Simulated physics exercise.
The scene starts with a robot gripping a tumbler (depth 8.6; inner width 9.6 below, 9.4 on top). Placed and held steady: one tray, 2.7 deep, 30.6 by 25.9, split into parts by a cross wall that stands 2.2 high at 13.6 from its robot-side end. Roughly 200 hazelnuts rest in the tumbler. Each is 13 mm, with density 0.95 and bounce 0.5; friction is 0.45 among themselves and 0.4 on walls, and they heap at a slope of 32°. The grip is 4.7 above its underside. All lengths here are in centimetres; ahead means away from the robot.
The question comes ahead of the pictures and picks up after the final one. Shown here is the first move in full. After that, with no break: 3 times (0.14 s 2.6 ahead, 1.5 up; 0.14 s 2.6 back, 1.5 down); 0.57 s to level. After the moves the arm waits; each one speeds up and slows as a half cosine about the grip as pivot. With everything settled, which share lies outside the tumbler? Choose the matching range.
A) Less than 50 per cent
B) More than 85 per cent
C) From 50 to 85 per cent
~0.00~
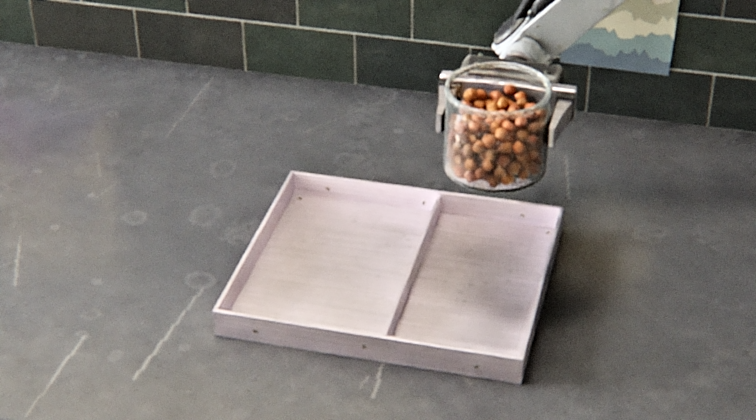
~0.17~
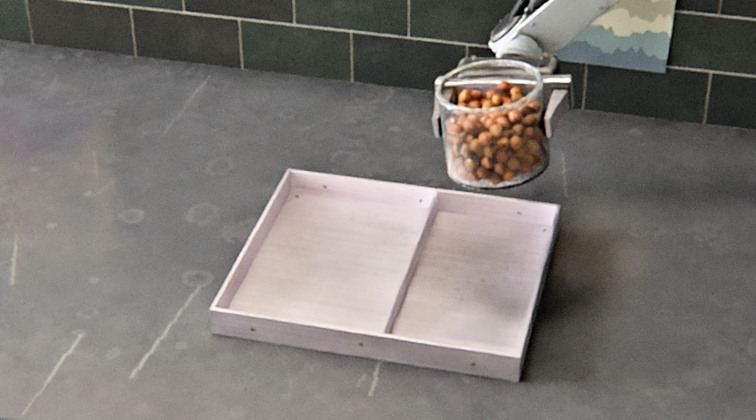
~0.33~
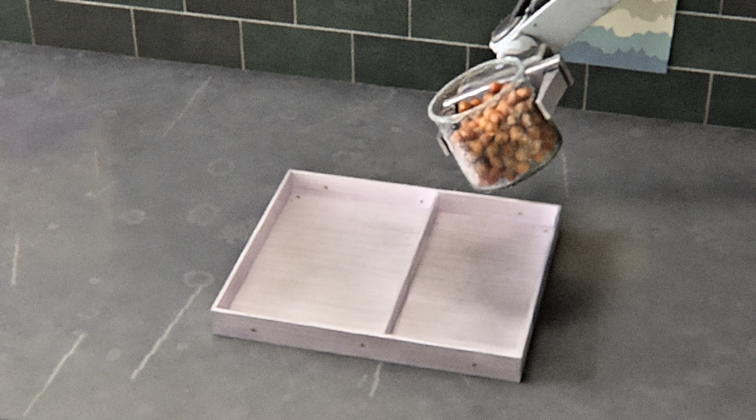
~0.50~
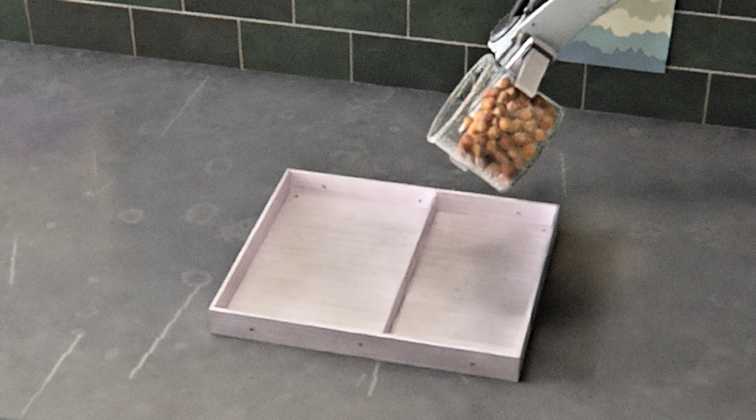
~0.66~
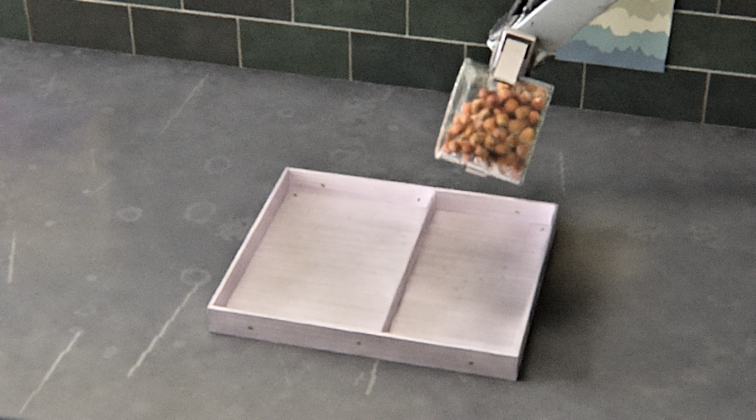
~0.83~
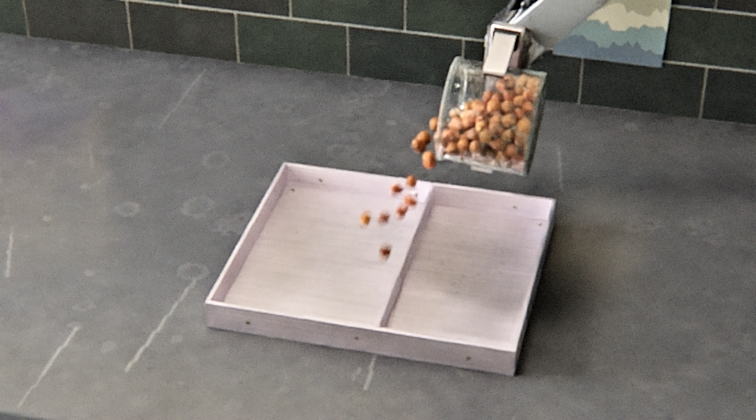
From 50 to 85 per cent.
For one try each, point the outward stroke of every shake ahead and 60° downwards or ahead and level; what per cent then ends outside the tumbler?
You'd get about 40 per cent with the first setting and about 70 per cent with the second.
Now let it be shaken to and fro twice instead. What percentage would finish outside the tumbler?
60 per cent.
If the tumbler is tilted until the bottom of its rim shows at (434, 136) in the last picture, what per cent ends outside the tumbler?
I'd put it at roughly 35 %.
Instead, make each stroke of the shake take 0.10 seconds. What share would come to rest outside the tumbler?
It would come to around 85 %.
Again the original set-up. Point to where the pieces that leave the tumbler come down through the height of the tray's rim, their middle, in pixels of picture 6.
They come down centred close to (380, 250).
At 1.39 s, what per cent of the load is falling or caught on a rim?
Around 12 per cent of the load.
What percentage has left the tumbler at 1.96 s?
Share out so far: Near 75 %.
By 1.39 s, tilted 86° forward, highest piece 20 above the table; 90 in the tumbler, 73 in the far-side part, 12 in the robot-side part, 25 in flight or on a rim.
By 1.96 s, tilted 42° forward, highest piece 21 above the table; 111 in the far-side part, 54 in the tumbler, 33 in the robot-side part, 1 on the table or floor, 1 in flight or on a rim.
By 2.44 s, level, highest piece 21 above the table; 112 in the far-side part, 54 in the tumbler, 33 in the robot-side part, 1 on the table or floor.
By 3.49 s, level, highest piece 21 above the table; 112 in the far-side part, 54 in the tumbler, 33 in the robot-side part, 1 on the table or floor.
Final count, 112 in the far-side part, 54 in the tumbler, 33 in the robot-side part, 1 on the table or floor. That is 73 % outside the tumbler.
